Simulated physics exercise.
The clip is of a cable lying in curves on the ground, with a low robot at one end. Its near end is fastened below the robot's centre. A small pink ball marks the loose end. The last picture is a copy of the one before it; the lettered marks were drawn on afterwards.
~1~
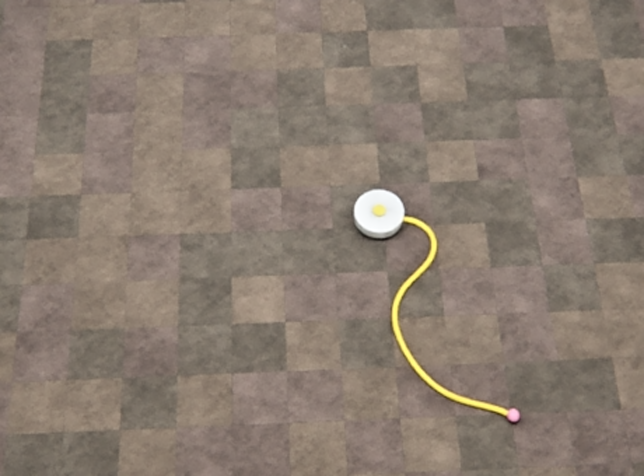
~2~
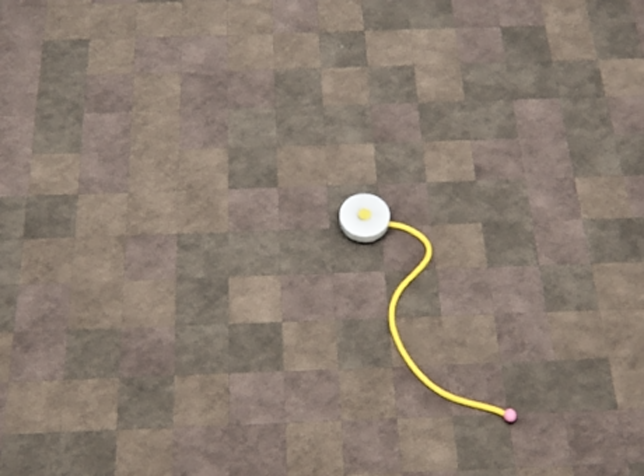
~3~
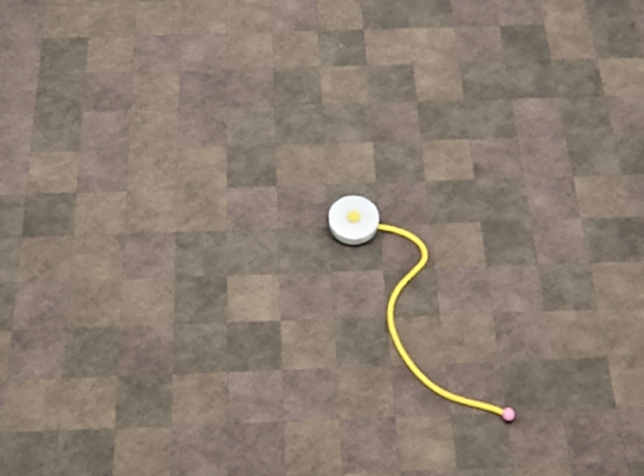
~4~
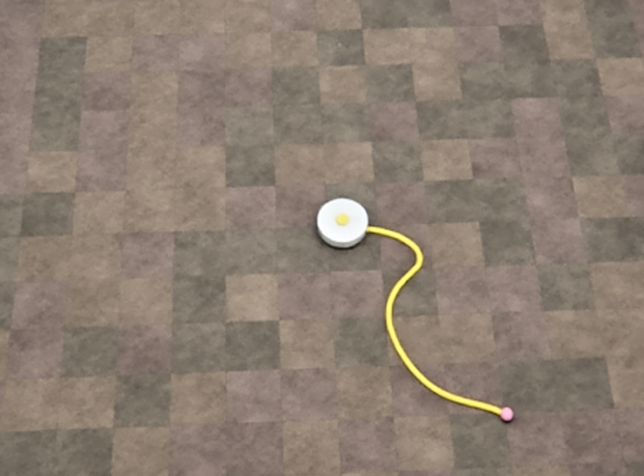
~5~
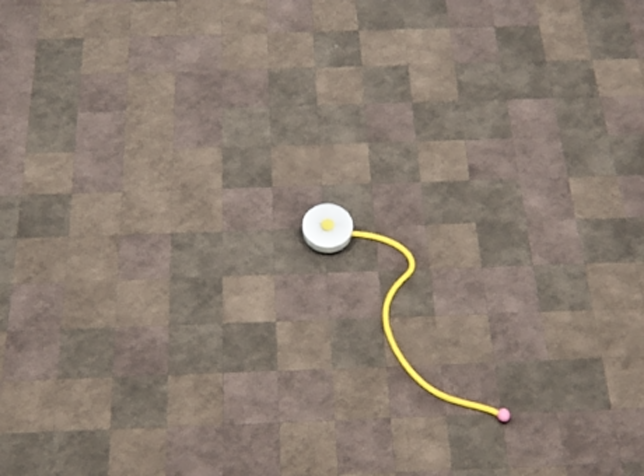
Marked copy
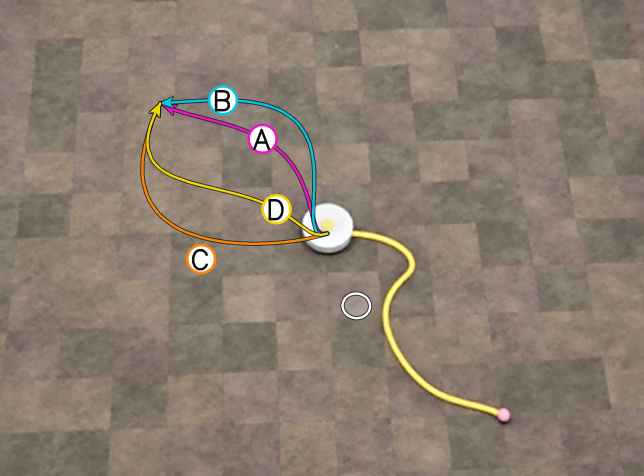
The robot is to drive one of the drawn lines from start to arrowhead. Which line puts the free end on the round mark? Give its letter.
The end stops on the ring with D.
On the marked copy, A from (327, 234) via (272, 145) to (163, 105); B from (327, 234) via (296, 121) to (160, 103); C from (327, 234) via (173, 226) to (160, 103); D from (327, 234) via (204, 186) to (160, 103); the ring at (356, 306).
Taking D. A third of the way, robot (238, 190), middle of the cable (354, 296), free end (476, 404).
Two thirds of the way, robot (150, 154), middle of the cable (273, 244), free end (398, 336).
When it is over, robot (159, 98), middle of the cable (238, 213), free end (357, 303); the free end is on the ring.
As for the rest, A leaves the free end at (378, 290); B leaves the free end at (382, 279); C leaves the free end at (338, 315).
